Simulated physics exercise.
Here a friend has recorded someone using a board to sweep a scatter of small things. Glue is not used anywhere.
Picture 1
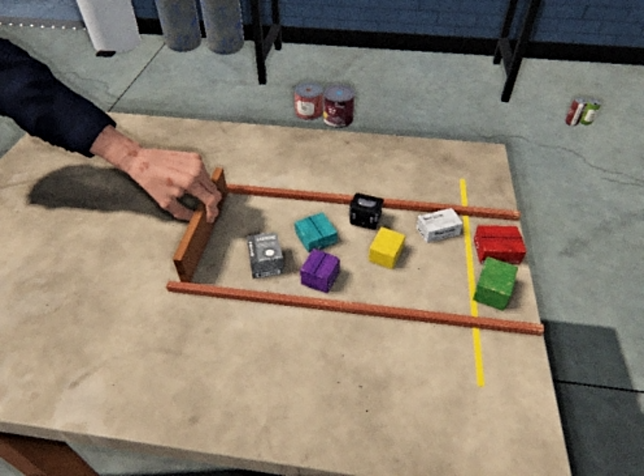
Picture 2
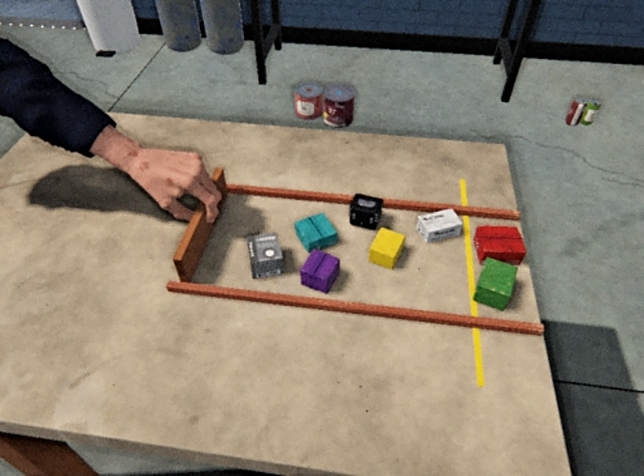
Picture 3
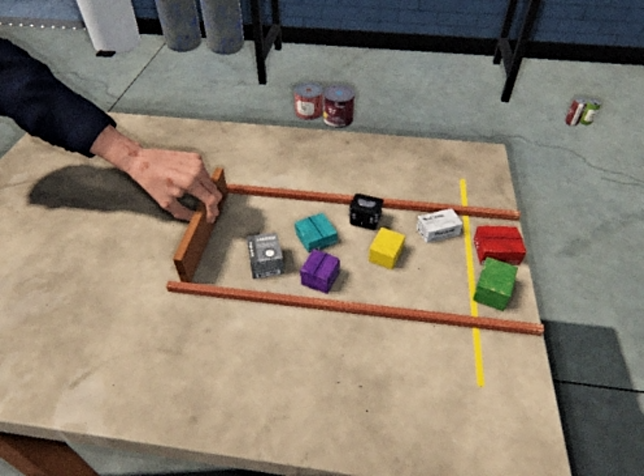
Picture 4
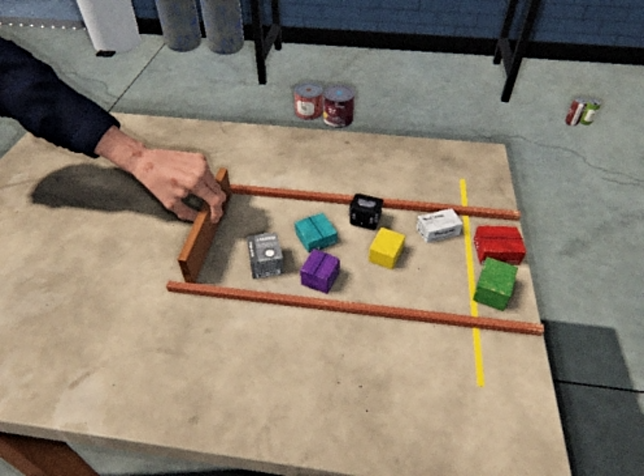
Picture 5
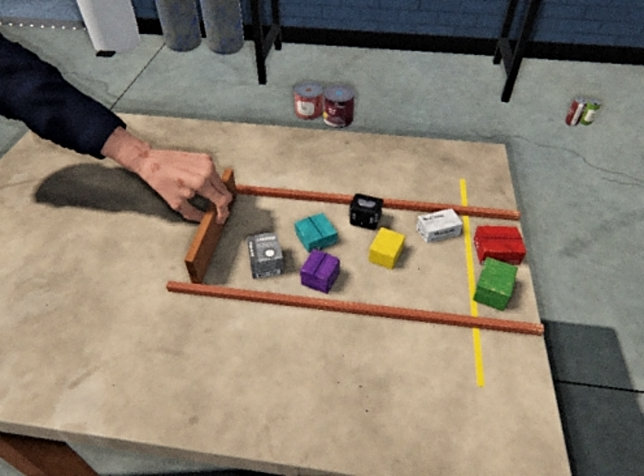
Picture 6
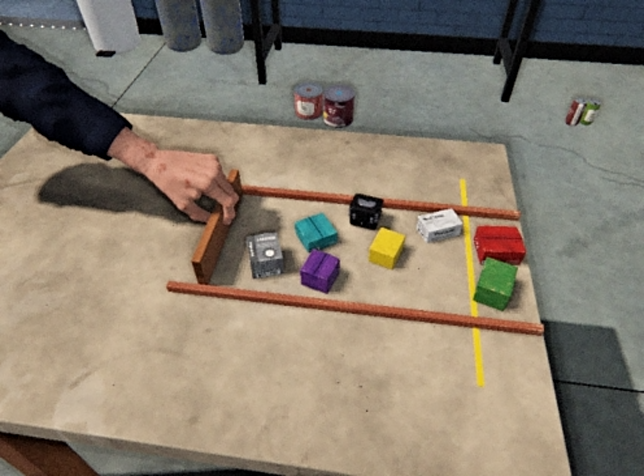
The clip opens on a hand holding an upright wooden board at the left end of two reddish rails, with small coloured boxes scattered between them and a yellow line across the right side. The board stays nearly still, then the hand slides it slightly right toward the grey box, while the boxes remain unmoved.
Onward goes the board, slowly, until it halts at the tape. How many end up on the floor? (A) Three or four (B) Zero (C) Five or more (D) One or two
The answer is D.
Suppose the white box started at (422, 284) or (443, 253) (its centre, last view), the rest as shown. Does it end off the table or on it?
For the first start it does not stay, and for the second it does not stay.
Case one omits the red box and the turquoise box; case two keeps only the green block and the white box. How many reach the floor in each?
1 in the first case and 1 in the second.
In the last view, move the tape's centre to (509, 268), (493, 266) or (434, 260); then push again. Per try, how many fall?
In that order 5, 5 and 0.
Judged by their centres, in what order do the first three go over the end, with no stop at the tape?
Earliest first - the red box, the green block, the white box.
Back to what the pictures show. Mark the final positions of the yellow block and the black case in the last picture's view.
The yellow block finishes at (520, 261); the black case finishes at (484, 222).
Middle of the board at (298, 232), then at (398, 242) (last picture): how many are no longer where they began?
So 3, and at the other place 6.
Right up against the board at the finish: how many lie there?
The count in contact is 3.
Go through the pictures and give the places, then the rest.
In the first picture, red box (499, 245); green block (495, 284); white box (439, 225); board (204, 222); tape (470, 263).
In the second picture, green block (495, 284); turquoise box (316, 233).
In the third picture, white box (439, 226); board (204, 222).
In the fourth picture, red box (499, 245); black case (366, 212).
In the fifth picture, green block (495, 284); purple box (320, 272).
In the sixth picture, red box (499, 245); green block (495, 284); white box (439, 226); board (220, 224); tape (470, 263).
Soon after, none off yet; red box at rest near (499, 245); green block at rest near (495, 284); white box at rest near (439, 226).
In the end, the number that fall off is one or two; gone, green block and red box.
